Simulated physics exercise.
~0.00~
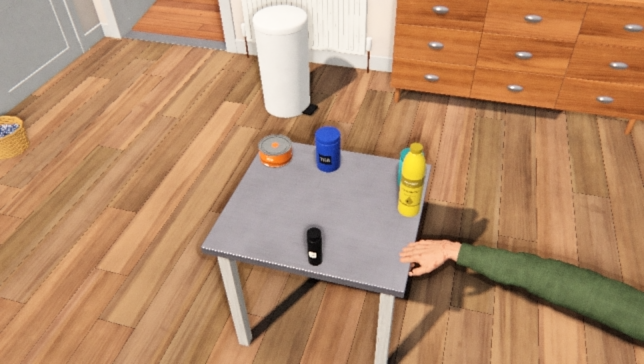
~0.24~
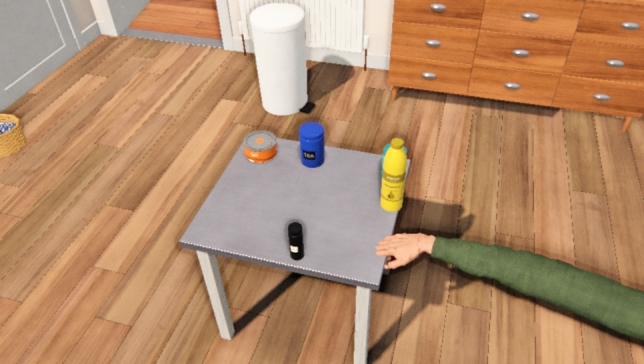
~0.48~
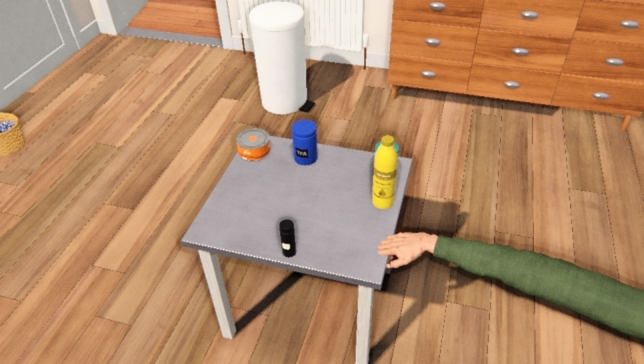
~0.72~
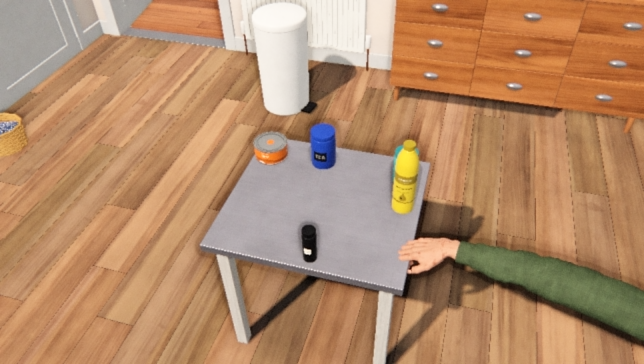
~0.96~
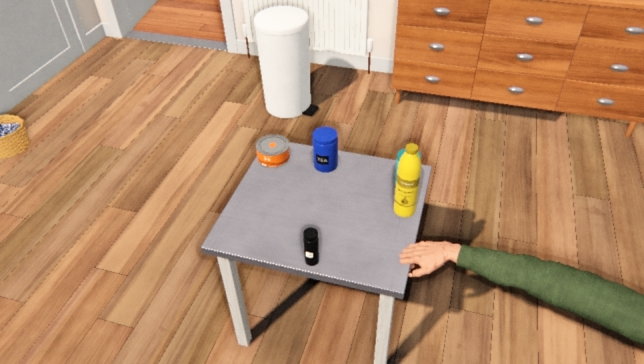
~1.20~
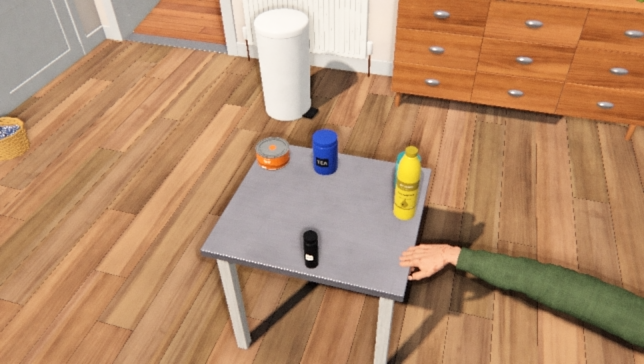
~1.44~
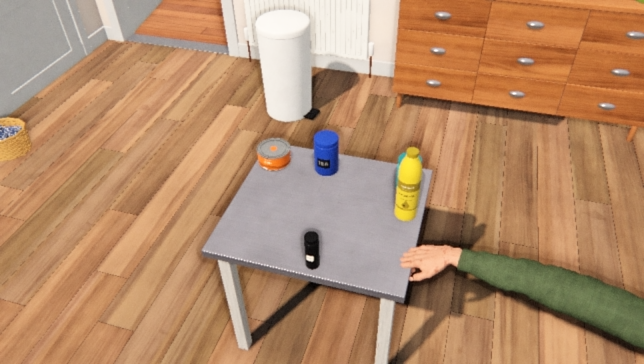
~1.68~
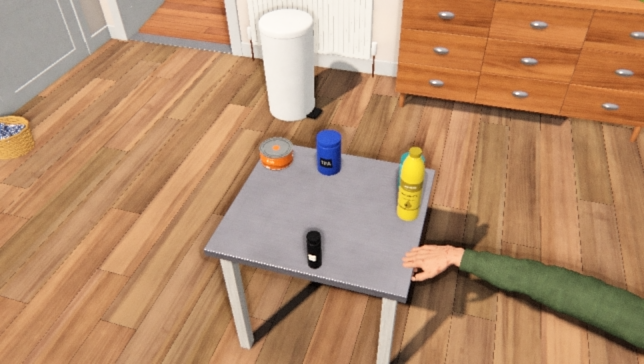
Small grey side table sliding left then jerking back right beside a green-sleeved arm, its bottle and containers all staying upright on top.
